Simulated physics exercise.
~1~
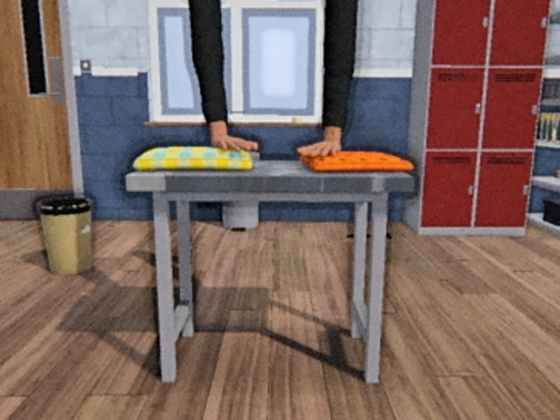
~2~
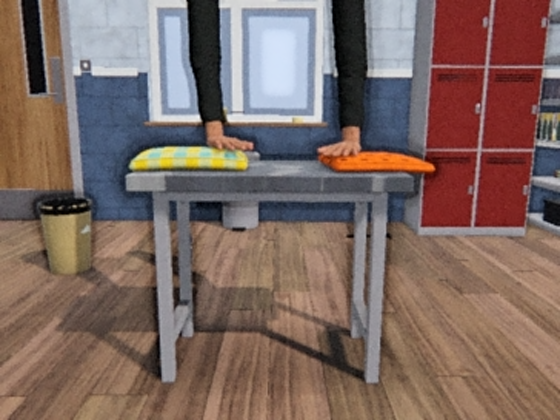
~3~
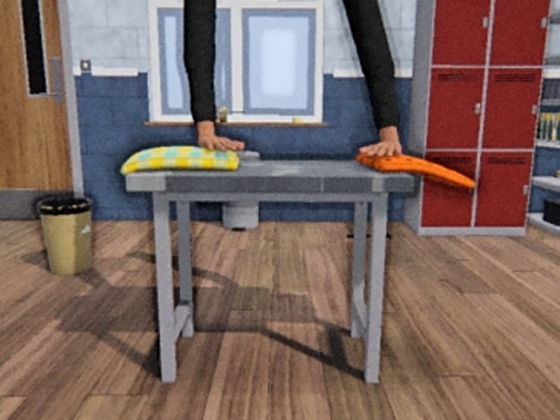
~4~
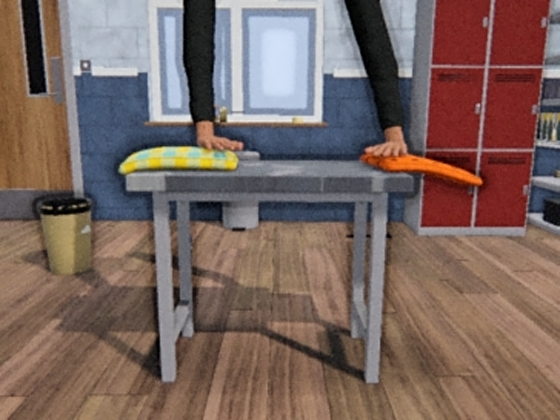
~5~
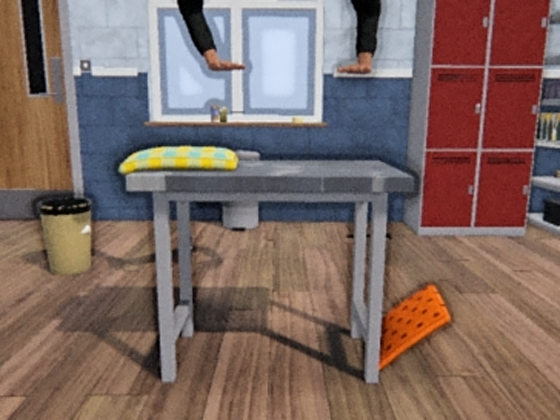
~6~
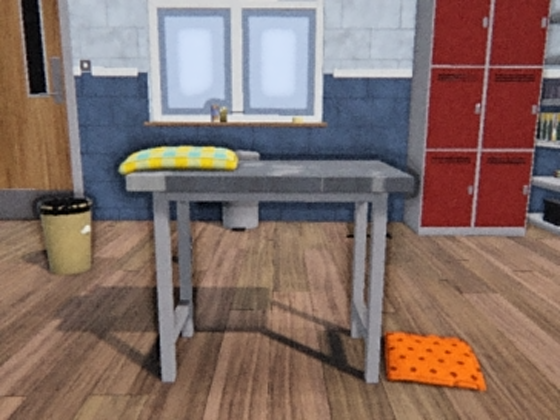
Orange pad and yellow checked cushion pushed apart by two hands on a bench, the orange falling to the floor, yellow staying.
